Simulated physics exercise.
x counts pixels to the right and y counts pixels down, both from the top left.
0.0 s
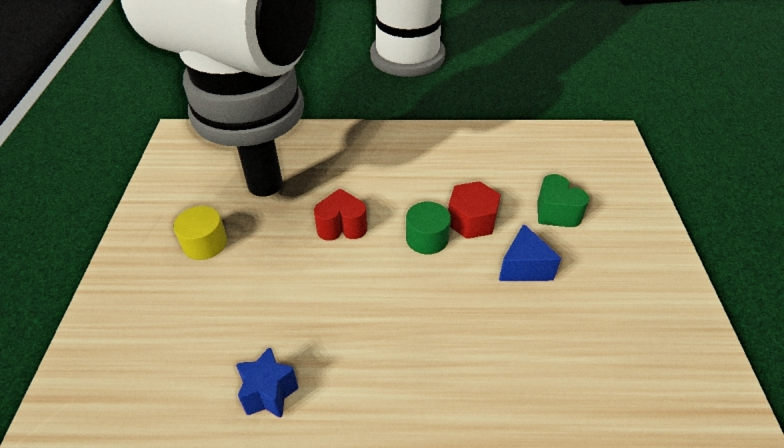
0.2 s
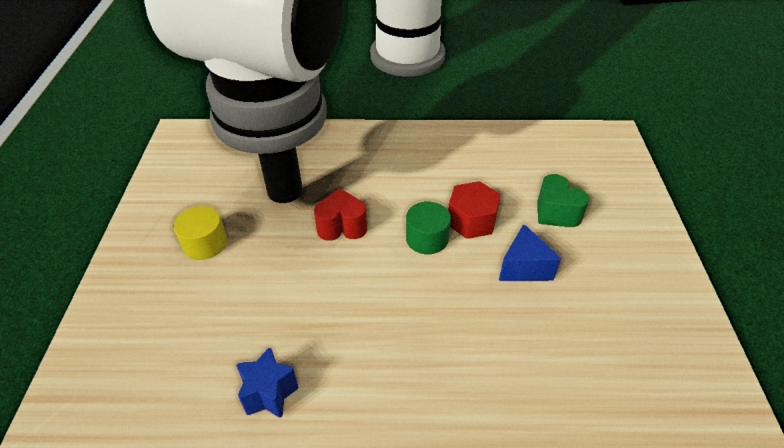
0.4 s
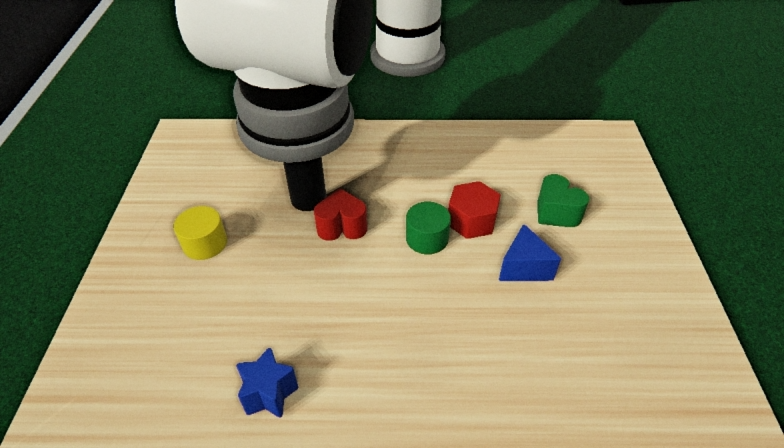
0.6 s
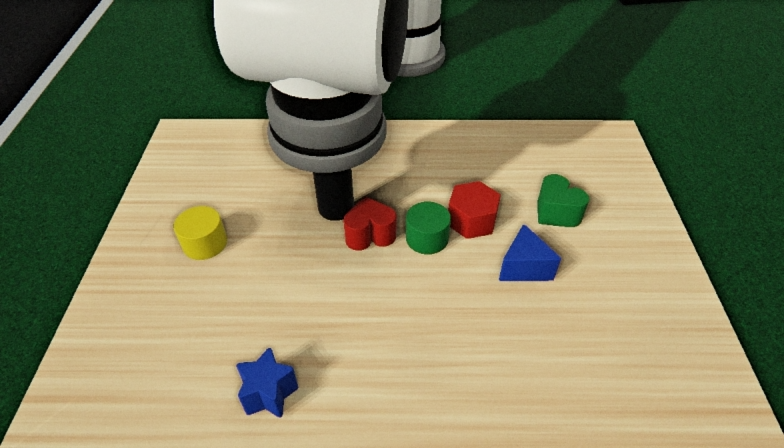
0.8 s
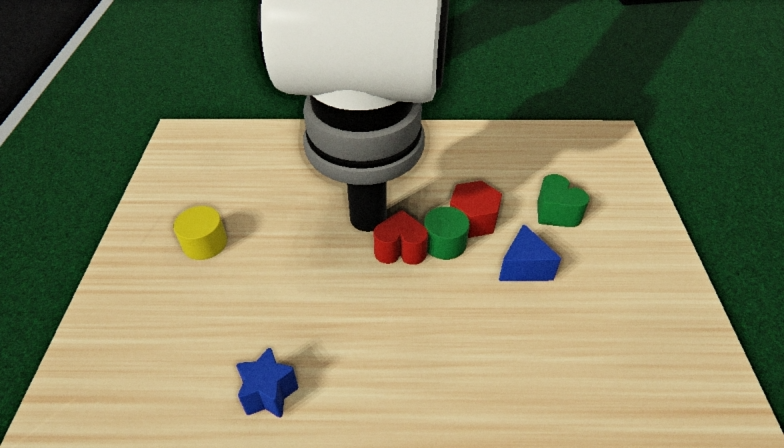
Robot arm with a black post moving right across a wooden board, pushing a red heart-shaped block against a green round block.
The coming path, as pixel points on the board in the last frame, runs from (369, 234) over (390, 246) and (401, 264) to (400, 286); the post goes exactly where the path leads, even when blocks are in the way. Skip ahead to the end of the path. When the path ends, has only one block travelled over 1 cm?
I expect so.
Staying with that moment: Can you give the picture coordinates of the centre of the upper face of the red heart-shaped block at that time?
Its top middle will sit at (442, 269).
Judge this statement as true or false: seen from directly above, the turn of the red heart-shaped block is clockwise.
Answer: False.
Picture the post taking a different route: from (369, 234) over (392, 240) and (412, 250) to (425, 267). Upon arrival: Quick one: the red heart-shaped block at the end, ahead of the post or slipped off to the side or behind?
It holds its place in front.
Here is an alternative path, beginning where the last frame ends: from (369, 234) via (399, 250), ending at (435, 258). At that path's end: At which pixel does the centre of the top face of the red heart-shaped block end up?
I'd say the red heart-shaped block ends with its top centre at (453, 266).
The first path, step by step. Halfway along, post at (397, 239); red heart-shaped block at (429, 252); green round block at (452, 225).
At the end, post at (400, 271); red heart-shaped block at (442, 269), turned 40° anticlockwise; green round block at (452, 225); red hexagon in place.
